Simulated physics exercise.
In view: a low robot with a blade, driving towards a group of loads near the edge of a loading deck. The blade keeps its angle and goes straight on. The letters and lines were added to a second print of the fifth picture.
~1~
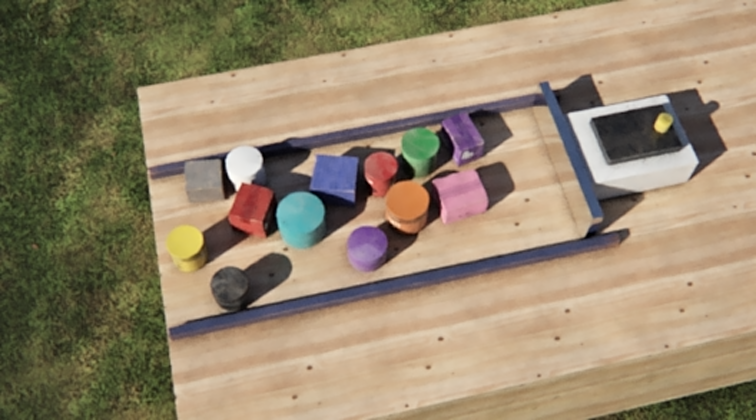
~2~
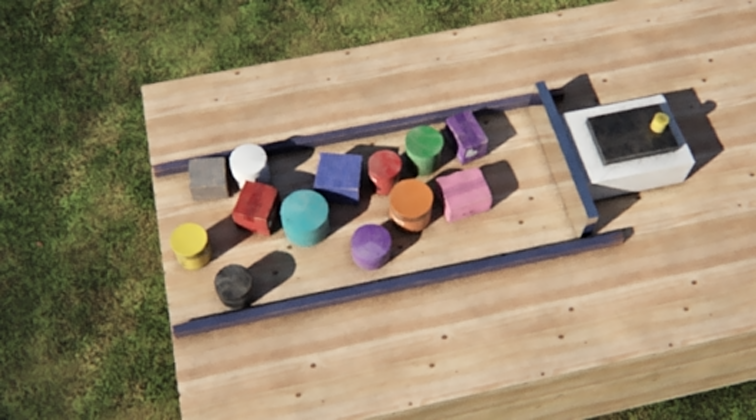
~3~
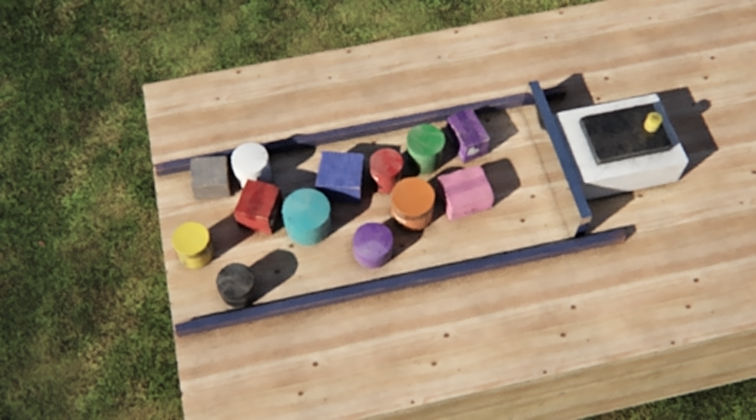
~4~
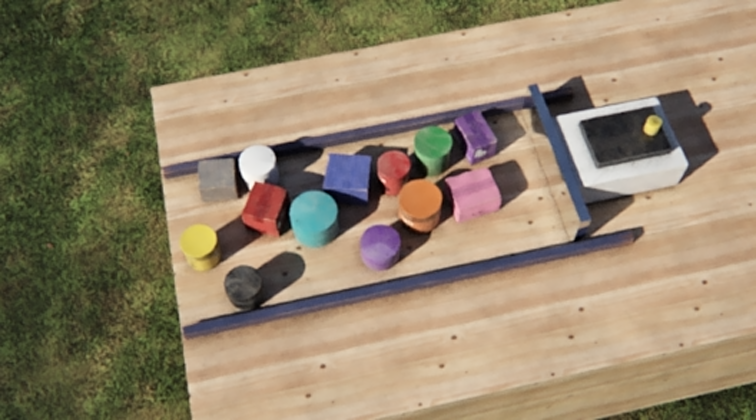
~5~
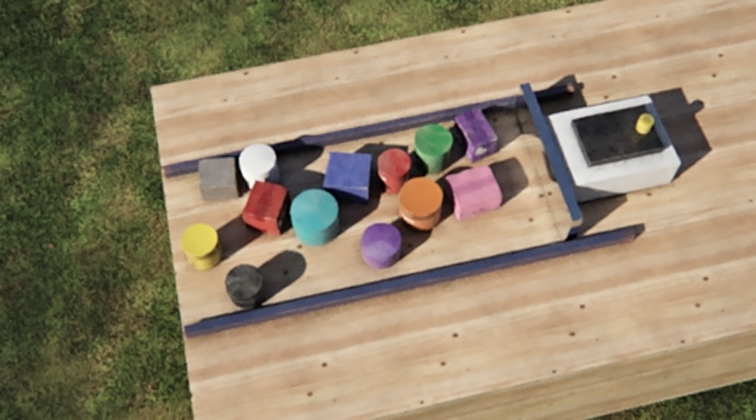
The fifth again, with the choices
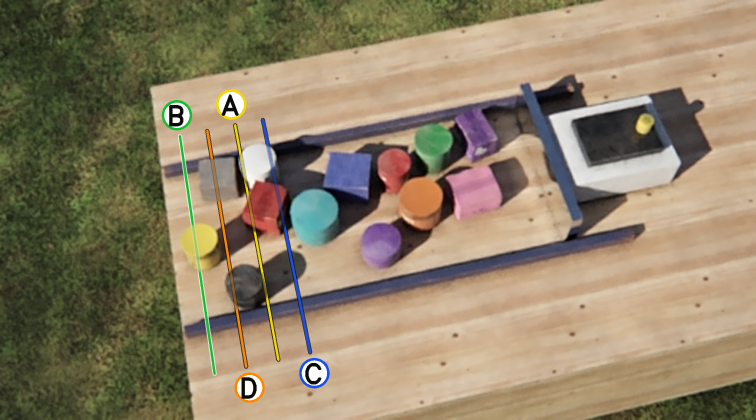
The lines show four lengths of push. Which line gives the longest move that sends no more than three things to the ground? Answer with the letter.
No fourth one falls up to C.
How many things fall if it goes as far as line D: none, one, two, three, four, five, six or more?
By then, six or more.
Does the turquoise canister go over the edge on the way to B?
Yes.
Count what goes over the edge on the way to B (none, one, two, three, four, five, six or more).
By then, six or more.
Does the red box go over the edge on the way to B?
By then, yes.
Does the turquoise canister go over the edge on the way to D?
Yes.
On the copy, A at (255, 234); B at (196, 246); C at (285, 228); D at (225, 240).
On C. First, robot (519, 155); purple parcel (422, 145); purple canister (377, 252).
Then, robot (423, 175); grey crate (184, 190); white canister (217, 174).
Finally, robot (350, 190); white canister over the edge; grey crate over the edge; two fallen.
By contrast, A drops six; B drops ten; D drops eight.
